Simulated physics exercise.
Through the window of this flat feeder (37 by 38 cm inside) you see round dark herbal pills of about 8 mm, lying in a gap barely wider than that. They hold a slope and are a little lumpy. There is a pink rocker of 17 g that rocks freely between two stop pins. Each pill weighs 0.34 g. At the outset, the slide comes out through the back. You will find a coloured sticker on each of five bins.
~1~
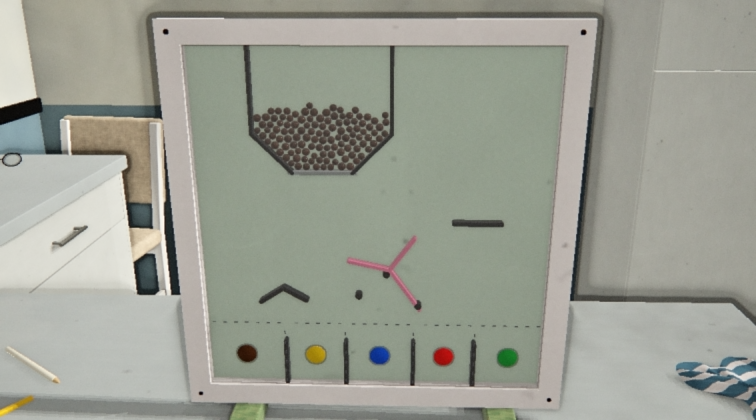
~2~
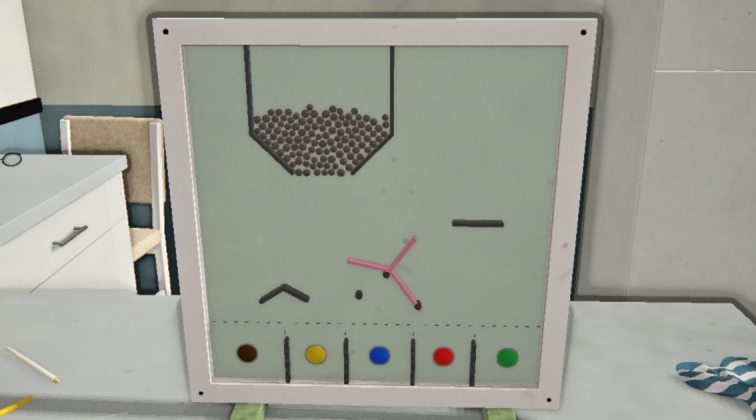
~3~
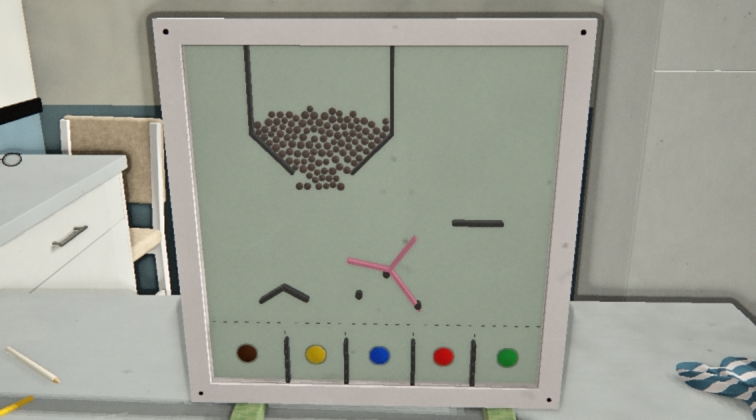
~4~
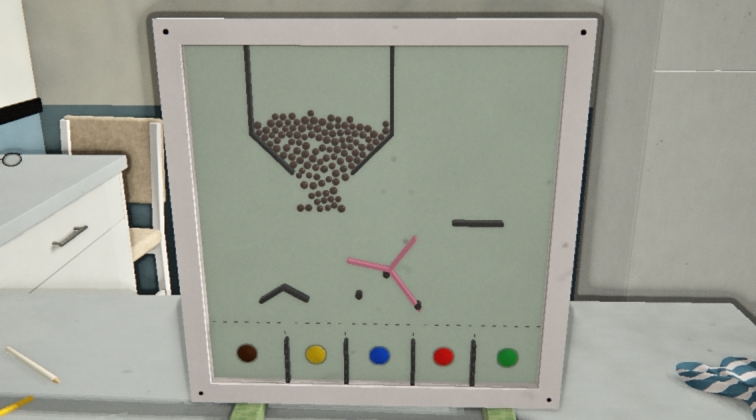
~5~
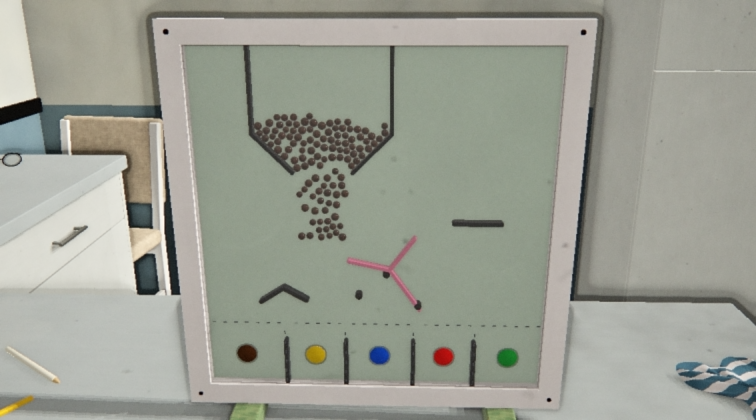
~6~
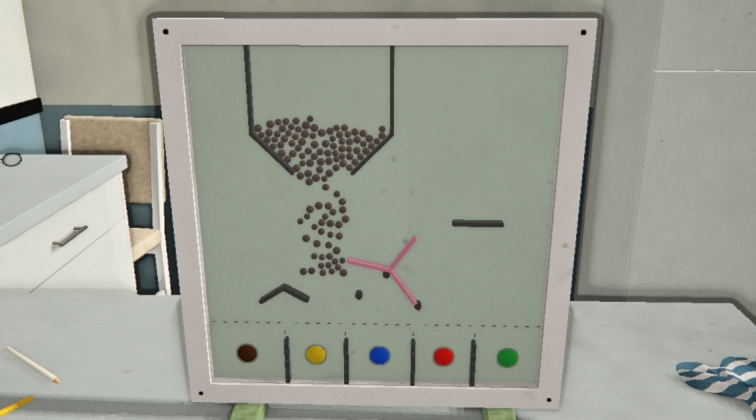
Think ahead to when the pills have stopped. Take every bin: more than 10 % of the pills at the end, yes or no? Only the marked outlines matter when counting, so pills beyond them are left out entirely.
Red no, blue yes, green no, yellow yes, brown no.
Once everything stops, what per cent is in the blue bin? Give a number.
Share at rest there: Approx. 30 %.
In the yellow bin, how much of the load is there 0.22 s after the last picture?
Share: About 50 percent.
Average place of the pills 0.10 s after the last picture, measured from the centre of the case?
Position estimate: Left 5 cm, below 2 cm.
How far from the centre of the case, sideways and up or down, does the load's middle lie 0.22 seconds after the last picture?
Left: About 5 cm; below: About 10 cm.
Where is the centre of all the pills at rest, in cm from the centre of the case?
About 4 cm left and 16 cm below.
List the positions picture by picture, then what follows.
In the first frame, about 120 pills; pills centred (319, 134); pink rocker (387, 274) tilted 36°; red (443, 357), blue (379, 356), green (507, 358), yellow (316, 354), brown (247, 353); slide (290, 172) to (355, 173).
In the second frame, pills centred (319, 137); 4 out, bottom pill (307, 173).
In the third frame, pills centred (318, 146); 11 out, bottom pill (341, 187).
In the fourth frame, pills centred (322, 148); 24 out, bottom pill (341, 209); pink rocker (387, 274) tilted 36°.
In the fifth frame, pills centred (324, 159); 34 out, bottom pill (342, 237).
In the sixth frame, pills centred (324, 179); 42 out, bottom pill (323, 273); pink rocker (387, 274) tilted 36°; wall ends (286, 340), (346, 341), (413, 342), (474, 343), (262, 300) to (307, 299), (454, 223) to (501, 224).
Then, 0.10 s after the last picture, blue 5 %, yellow 20 %; pink rocker right end down 34°.
Then, 0.22 s after the last picture, blue 10 %, yellow 50 %; pink rocker right end down 36°.
Then, 0.45 s after the last picture, blue 30 %, yellow 65 %, brown 5 %; pink rocker right end down 36°.
All still 1.5 s after it, red 0 %, blue 30 %, green 0 %, yellow 60 %, brown 5 %; pink rocker right end down 36°.
